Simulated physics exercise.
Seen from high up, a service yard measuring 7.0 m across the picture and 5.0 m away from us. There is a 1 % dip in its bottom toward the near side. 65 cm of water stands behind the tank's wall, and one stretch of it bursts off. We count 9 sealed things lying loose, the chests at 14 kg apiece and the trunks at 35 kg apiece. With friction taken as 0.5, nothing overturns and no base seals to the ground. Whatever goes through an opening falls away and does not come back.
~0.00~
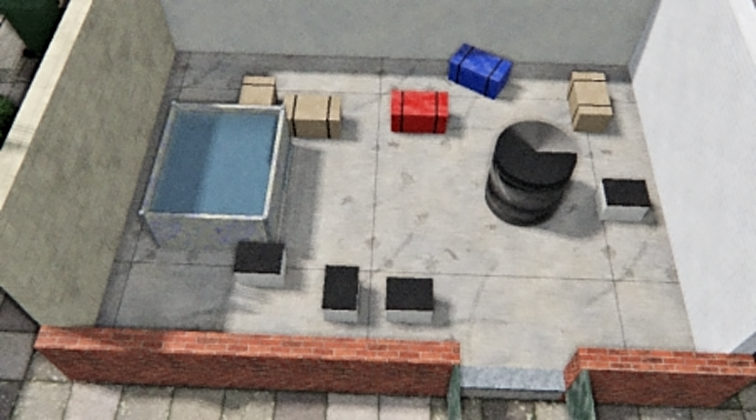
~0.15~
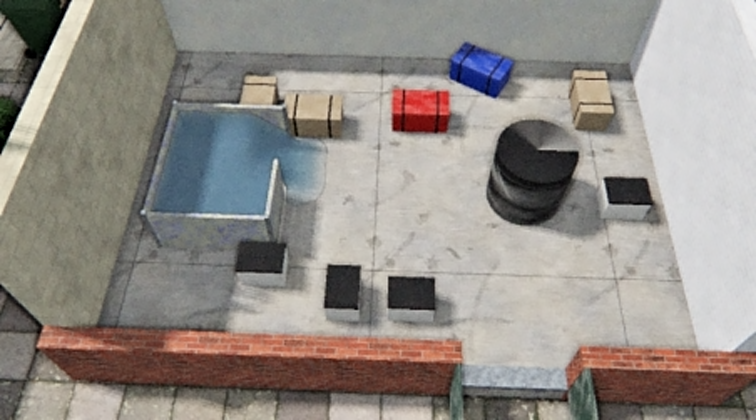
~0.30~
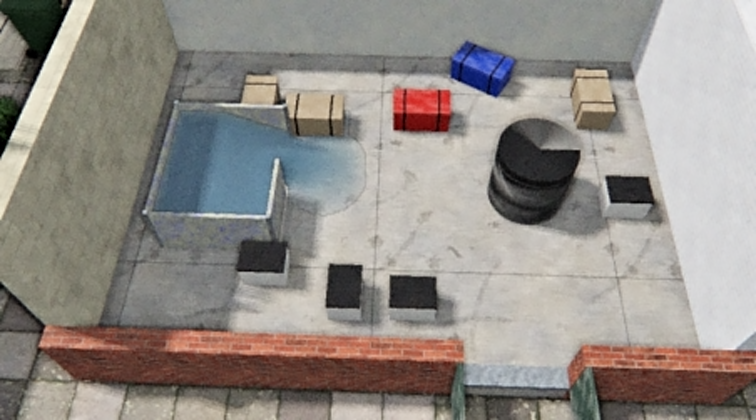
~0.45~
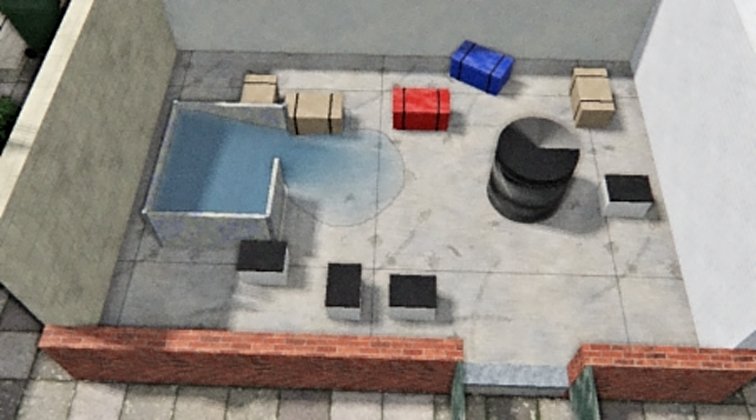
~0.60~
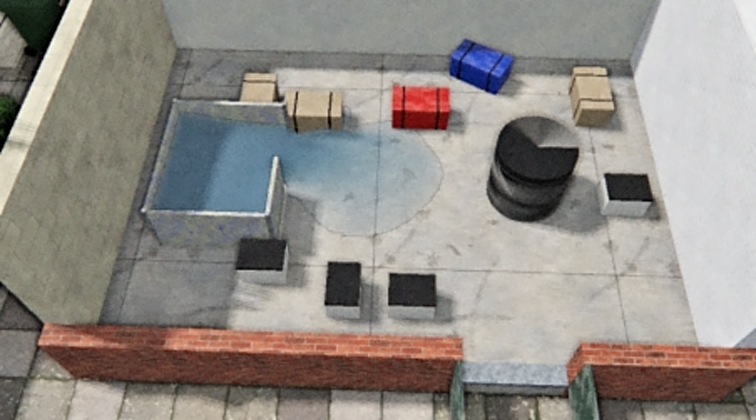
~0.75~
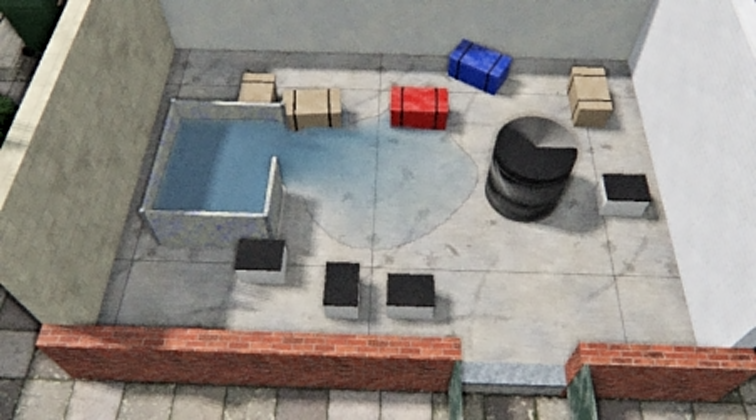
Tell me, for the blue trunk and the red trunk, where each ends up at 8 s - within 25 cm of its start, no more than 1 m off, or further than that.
My prediction: The blue trunk goes beyond a metre; the red trunk goes beyond a metre.
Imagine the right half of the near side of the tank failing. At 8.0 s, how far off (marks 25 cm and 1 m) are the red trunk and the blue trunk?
If so, the red trunk remains in place, the blue trunk remains in place.
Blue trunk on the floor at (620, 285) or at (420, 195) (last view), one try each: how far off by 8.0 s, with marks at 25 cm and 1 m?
Spot one - it is swept away; spot two - it is swept away.
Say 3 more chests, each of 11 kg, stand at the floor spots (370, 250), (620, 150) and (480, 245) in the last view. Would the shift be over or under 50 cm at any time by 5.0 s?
Order as asked - not as far, farther, farther.
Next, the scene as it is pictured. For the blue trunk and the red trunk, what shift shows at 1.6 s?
I'd say about 0 and 50 centimetres.
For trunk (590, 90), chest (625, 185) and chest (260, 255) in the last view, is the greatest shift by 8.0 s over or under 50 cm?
Beyond the limit, then beyond the limit, then within the limit.
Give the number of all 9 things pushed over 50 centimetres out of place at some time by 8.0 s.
The tally stands at 4.
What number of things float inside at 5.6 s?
At that time the total is 3.
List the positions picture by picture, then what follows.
The first frame shows the blue trunk at (481, 62), on the bottom; the red trunk at (420, 103) rests on the ground; 2.4 m2 under water; 0 of 9 have shifted.
The second frame shows the blue trunk at (482, 60), on the bottom; the red trunk at (421, 102) rests on the ground; 2.9 m2 under water; 0 of 9 have shifted.
The third frame shows the blue trunk at (483, 59), on the bottom; the red trunk at (422, 101), on the bottom; water covers 3.6 m2; 0 of 9 have shifted.
The fourth frame shows the blue trunk at (483, 58), on the bottom; the red trunk at (421, 100) rests on the ground; 4.4 m2 under water; 0 of 9 have shifted.
The fifth frame shows the blue trunk at (482, 57), on the bottom; the red trunk at (421, 98) rests on the ground; 5.3 m2 under water; 0 of 9 have shifted.
The sixth frame shows the blue trunk at (481, 57), on the bottom; the red trunk at (419, 99) rests on the ground; water covers 6.4 m2; 0 of 9 have shifted.
After 1.6 s the blue trunk is near (481, 57), 0.0 m from its start, aground; the red trunk is near (446, 85), 0.5 m from its start, aground; 0 of 9 are out; 0 afloat.
After 3.6 s the blue trunk is near (552, 62), 1.0 m from its start, aground; the red trunk is near (512, 73), 1.4 m from its start, afloat; 0 of 9 are out; 2 afloat.
After 5.6 s the blue trunk is near (604, 113), 1.9 m from its start, afloat; the red trunk is near (559, 110), 1.9 m from its start, aground; 0 of 9 are out; 3 afloat.
After 8.0 s the blue trunk is near (637, 207), 3.1 m from its start, aground; the red trunk is near (587, 155), 2.4 m from its start, aground; 0 of 9 are out; 1 afloat.
